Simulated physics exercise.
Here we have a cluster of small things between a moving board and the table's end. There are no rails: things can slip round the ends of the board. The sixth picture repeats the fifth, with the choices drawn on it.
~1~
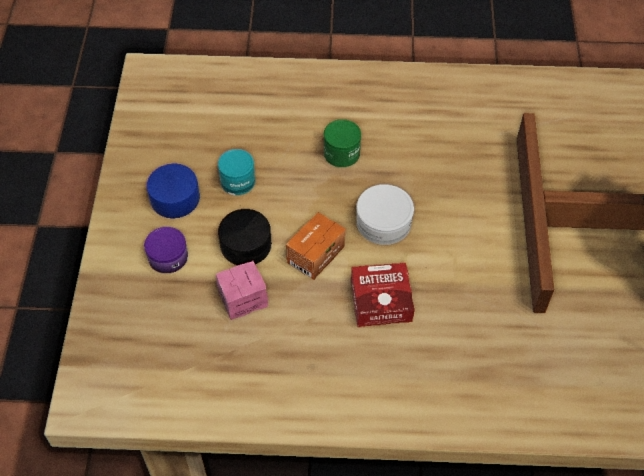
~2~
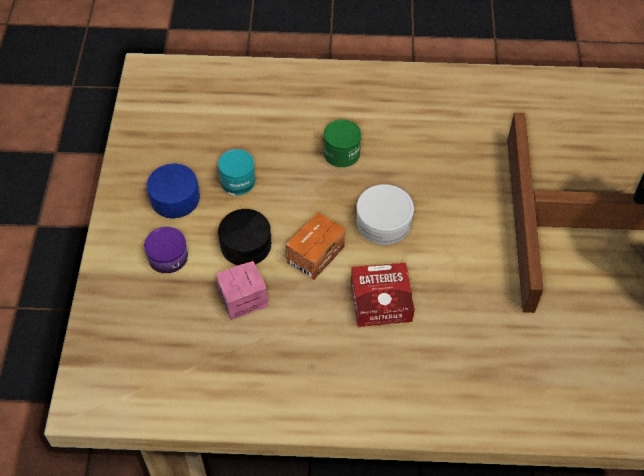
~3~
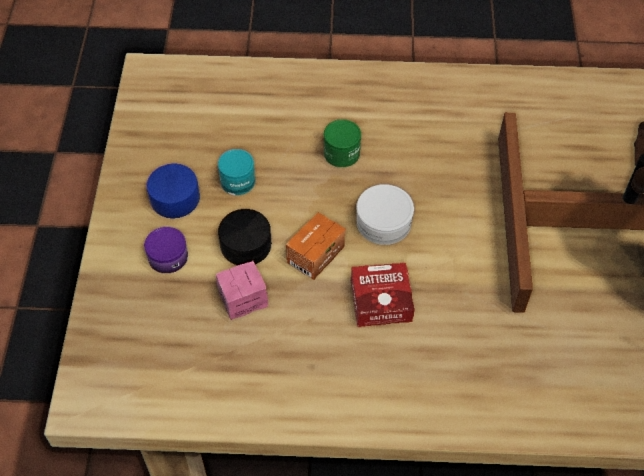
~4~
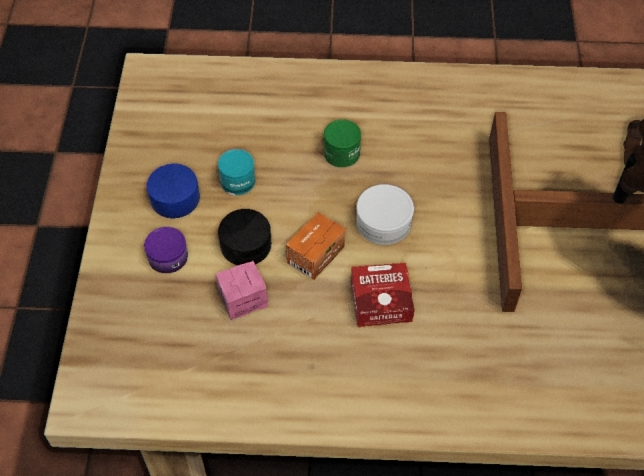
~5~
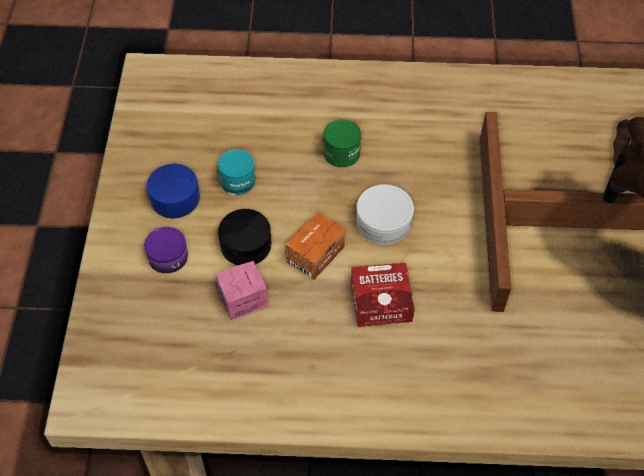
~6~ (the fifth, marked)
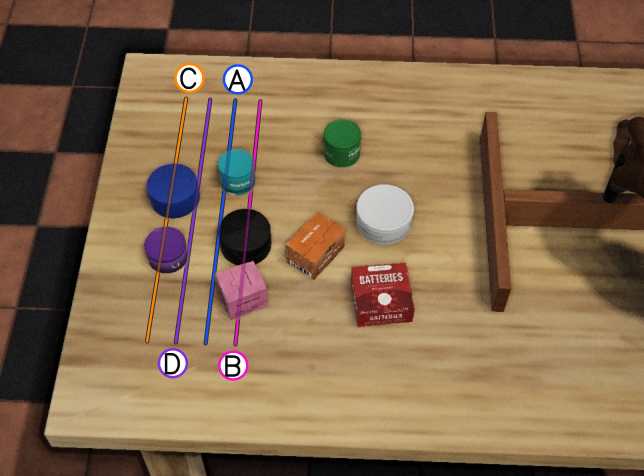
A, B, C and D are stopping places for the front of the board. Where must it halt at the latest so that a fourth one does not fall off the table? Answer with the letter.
No farther than C.
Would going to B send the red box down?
By then, no.
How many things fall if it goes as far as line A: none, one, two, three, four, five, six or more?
In all, none.
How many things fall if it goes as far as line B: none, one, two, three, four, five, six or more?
By then, none.
On the marked copy, A at (222, 211); B at (249, 212); C at (168, 209); D at (195, 210).
With C. Early on, board (379, 190); red box (342, 291); orange packet (309, 246).
Further on, board (261, 186); purple tub (142, 252); blue pot (162, 184).
At the end, board (169, 183); purple tub (82, 278); black tin (92, 232); none fallen.
As for the rest, A is within the limit but short; B is within the limit but short; D is within the limit but short.
